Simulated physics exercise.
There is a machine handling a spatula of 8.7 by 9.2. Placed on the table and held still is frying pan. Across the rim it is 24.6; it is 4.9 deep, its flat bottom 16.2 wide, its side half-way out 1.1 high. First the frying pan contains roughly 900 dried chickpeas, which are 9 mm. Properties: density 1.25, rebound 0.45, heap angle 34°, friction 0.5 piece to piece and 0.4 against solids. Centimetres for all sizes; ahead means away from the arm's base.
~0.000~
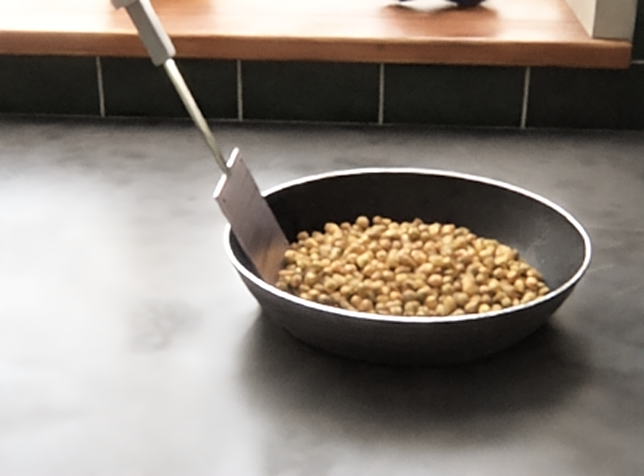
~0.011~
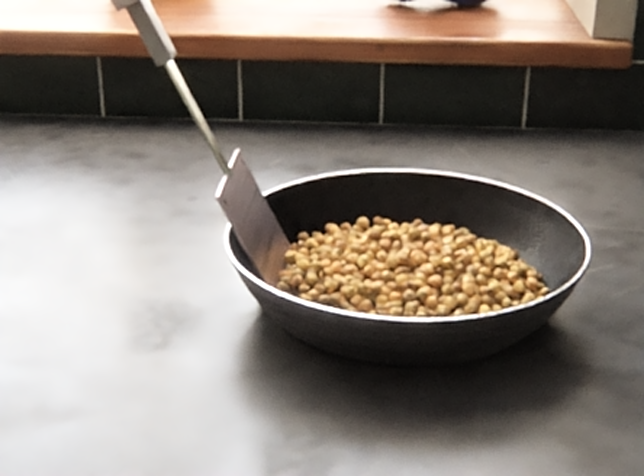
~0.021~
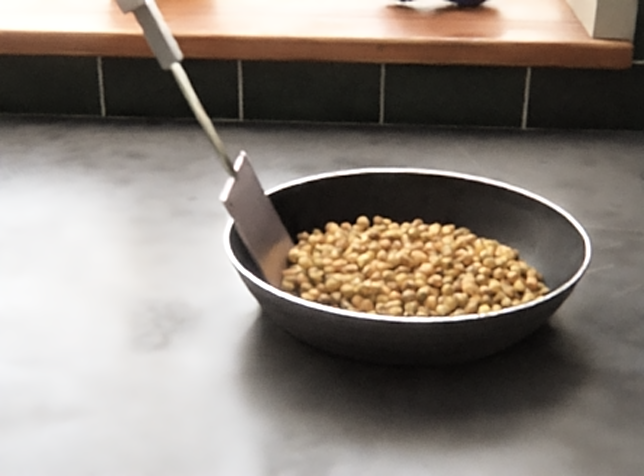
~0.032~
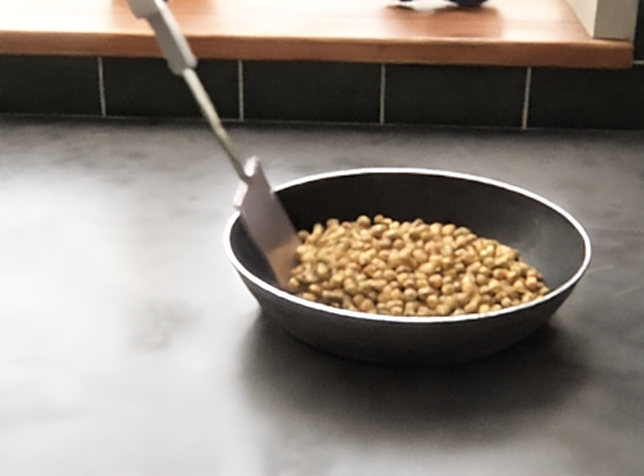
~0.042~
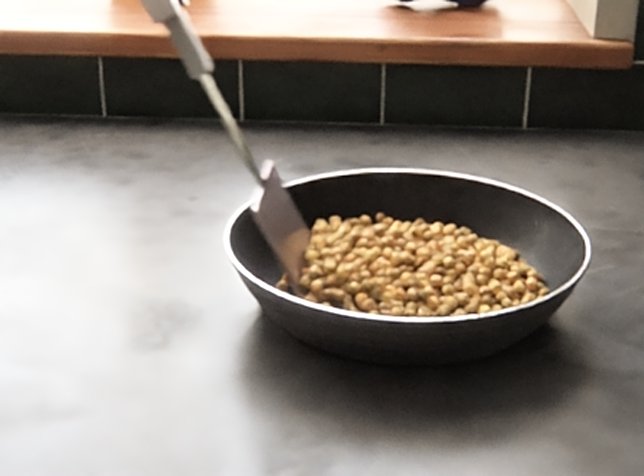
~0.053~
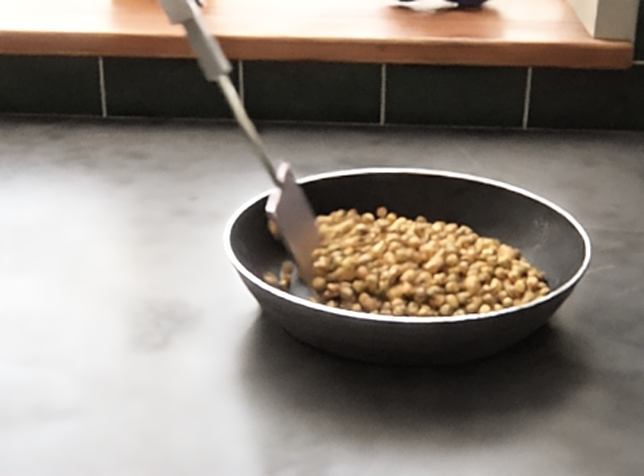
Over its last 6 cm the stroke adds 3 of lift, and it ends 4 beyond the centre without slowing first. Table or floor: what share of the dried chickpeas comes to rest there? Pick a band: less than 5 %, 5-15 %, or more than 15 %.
It falls in the band 5-15 %.
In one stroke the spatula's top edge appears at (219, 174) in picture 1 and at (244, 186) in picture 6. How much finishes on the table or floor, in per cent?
Close to 0 in a hundred.
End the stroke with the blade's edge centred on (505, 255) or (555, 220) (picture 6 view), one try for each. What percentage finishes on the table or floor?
I'd say some 20 per cent, then some 35 per cent.
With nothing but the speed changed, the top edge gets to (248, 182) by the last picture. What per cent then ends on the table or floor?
Roughly 0 per cent.
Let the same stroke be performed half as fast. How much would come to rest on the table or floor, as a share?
It would be roughly 0 percent.
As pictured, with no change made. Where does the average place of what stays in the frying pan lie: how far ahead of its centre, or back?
The balance point lies close to 4.0 cm ahead.
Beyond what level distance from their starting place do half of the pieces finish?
About 3 cm.
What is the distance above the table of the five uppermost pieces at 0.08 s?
I'd put it close to 6 cm.
After 0.08 s, sloping 64°, highest piece 7 above the table; 899 in the frying pan, 1 on the blade or in flight.
After 0.10 s, sloping 64°, highest piece 9 above the table; 898 in the frying pan, 2 on the blade or in flight.
After 0.32 s, sloping 64°, highest piece 6 above the table; 815 in the frying pan, 75 on the table or floor, 10 on the blade or in flight.
After 1.37 s, sloping 64°, highest piece 5 above the table; 814 in the frying pan, 86 on the table or floor.
At rest, 814 in the frying pan, 86 on the table or floor. That is 10 % on the table or floor.
